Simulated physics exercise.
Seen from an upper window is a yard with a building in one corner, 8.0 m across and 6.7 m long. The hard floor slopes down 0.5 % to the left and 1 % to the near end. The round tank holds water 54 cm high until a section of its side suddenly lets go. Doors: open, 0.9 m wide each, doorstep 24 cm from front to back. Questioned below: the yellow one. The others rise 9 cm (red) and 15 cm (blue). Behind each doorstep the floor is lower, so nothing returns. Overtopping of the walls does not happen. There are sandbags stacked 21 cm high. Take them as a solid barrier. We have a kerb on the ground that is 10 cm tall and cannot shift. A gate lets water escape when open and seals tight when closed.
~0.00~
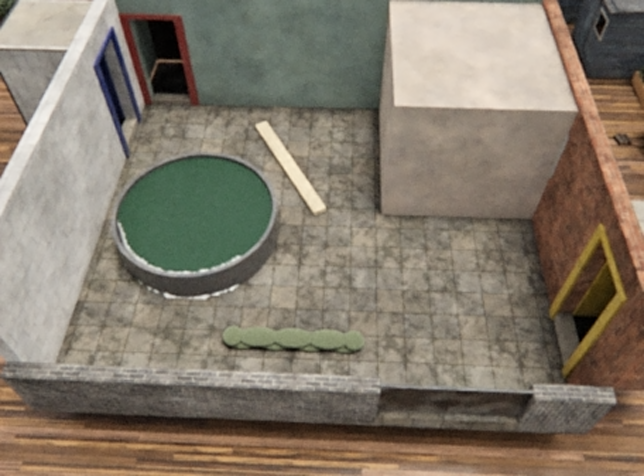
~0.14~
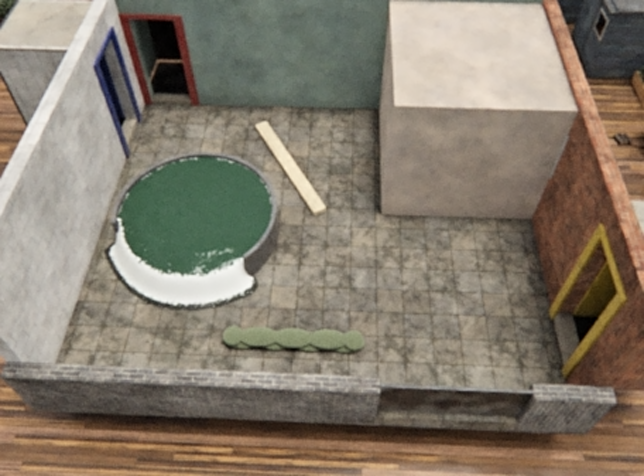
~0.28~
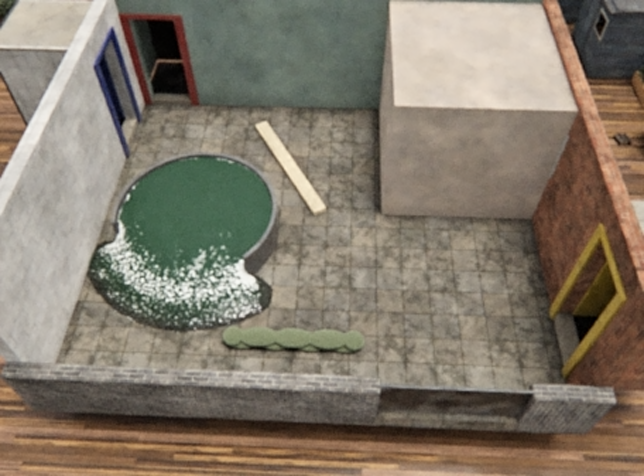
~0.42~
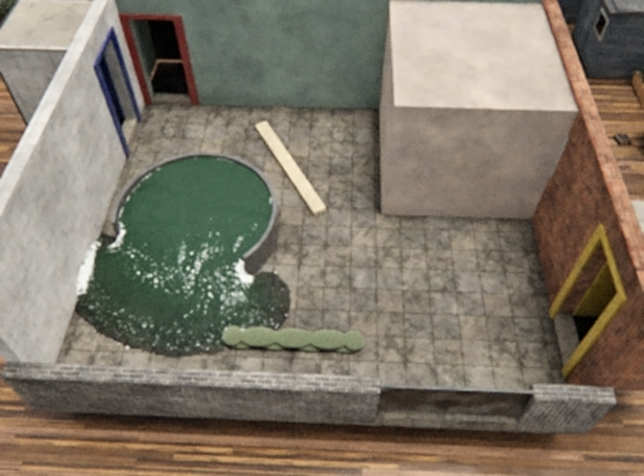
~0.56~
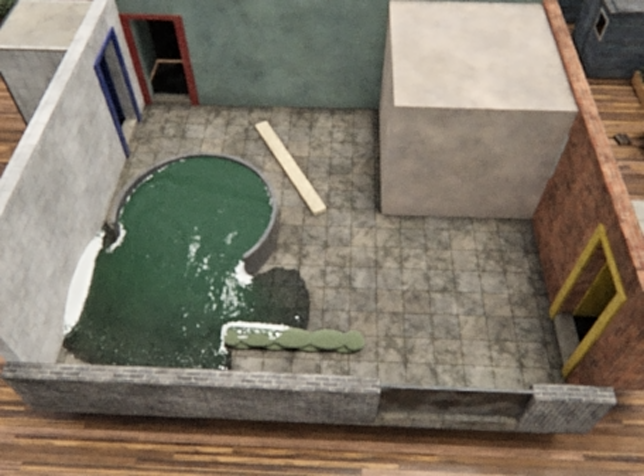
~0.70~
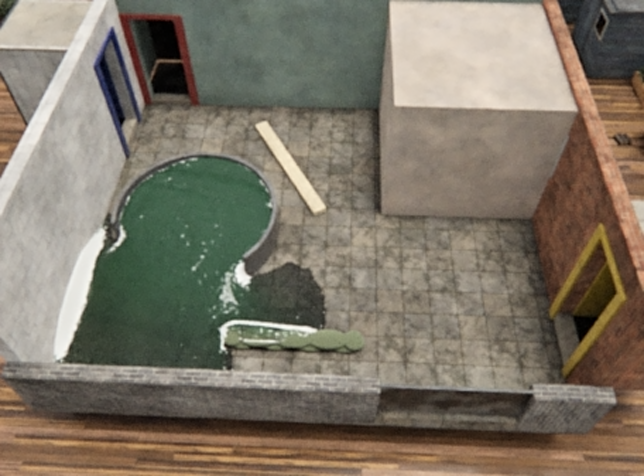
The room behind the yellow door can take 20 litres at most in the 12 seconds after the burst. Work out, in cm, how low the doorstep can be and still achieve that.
It can be no lower than about 17 cm.
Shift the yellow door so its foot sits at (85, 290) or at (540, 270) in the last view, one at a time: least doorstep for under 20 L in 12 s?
You'd want about 27 cm there first, then about 10.5 cm.
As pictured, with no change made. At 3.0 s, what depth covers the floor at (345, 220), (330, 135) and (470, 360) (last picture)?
The depths come to about 0, 0 and 2 cm.
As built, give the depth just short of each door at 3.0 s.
In cm: Red 0, blue 2, yellow 2.
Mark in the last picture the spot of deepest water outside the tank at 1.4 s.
(48, 388).
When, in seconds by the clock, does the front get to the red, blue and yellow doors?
It gets to red at 3.8 s, to blue at 2.6 s, and to yellow at 2.8 s.
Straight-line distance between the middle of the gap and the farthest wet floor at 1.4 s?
Roughly 4.4 m.
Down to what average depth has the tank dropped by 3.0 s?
I'd put it at some 15 centimetres on average.
After 1.4 s water covers 25 % of the floor, deepest (52 cm) near (48, 388); it has not reached the yellow door.
After 3.0 s water covers 50 % of the floor, deepest (36 cm) near (48, 388); 2 cm at the yellow door, 0 litres in over its 21 cm doorstep.
After 12.0 s water covers 95 % of the floor, deepest (19 cm) near (234, 395); 9 cm at the yellow door, 7 litres in over its 21 cm doorstep.
At the yellow door as built, the water arrived by 2.9 s and peaked near 24 cm at 4.4 s.
Run again over the same 12 s with other heights there, 44 litres in over 14.5 cm, 9 litres over 20 cm. The limit of 20 litres is kept from about 17 cm up.
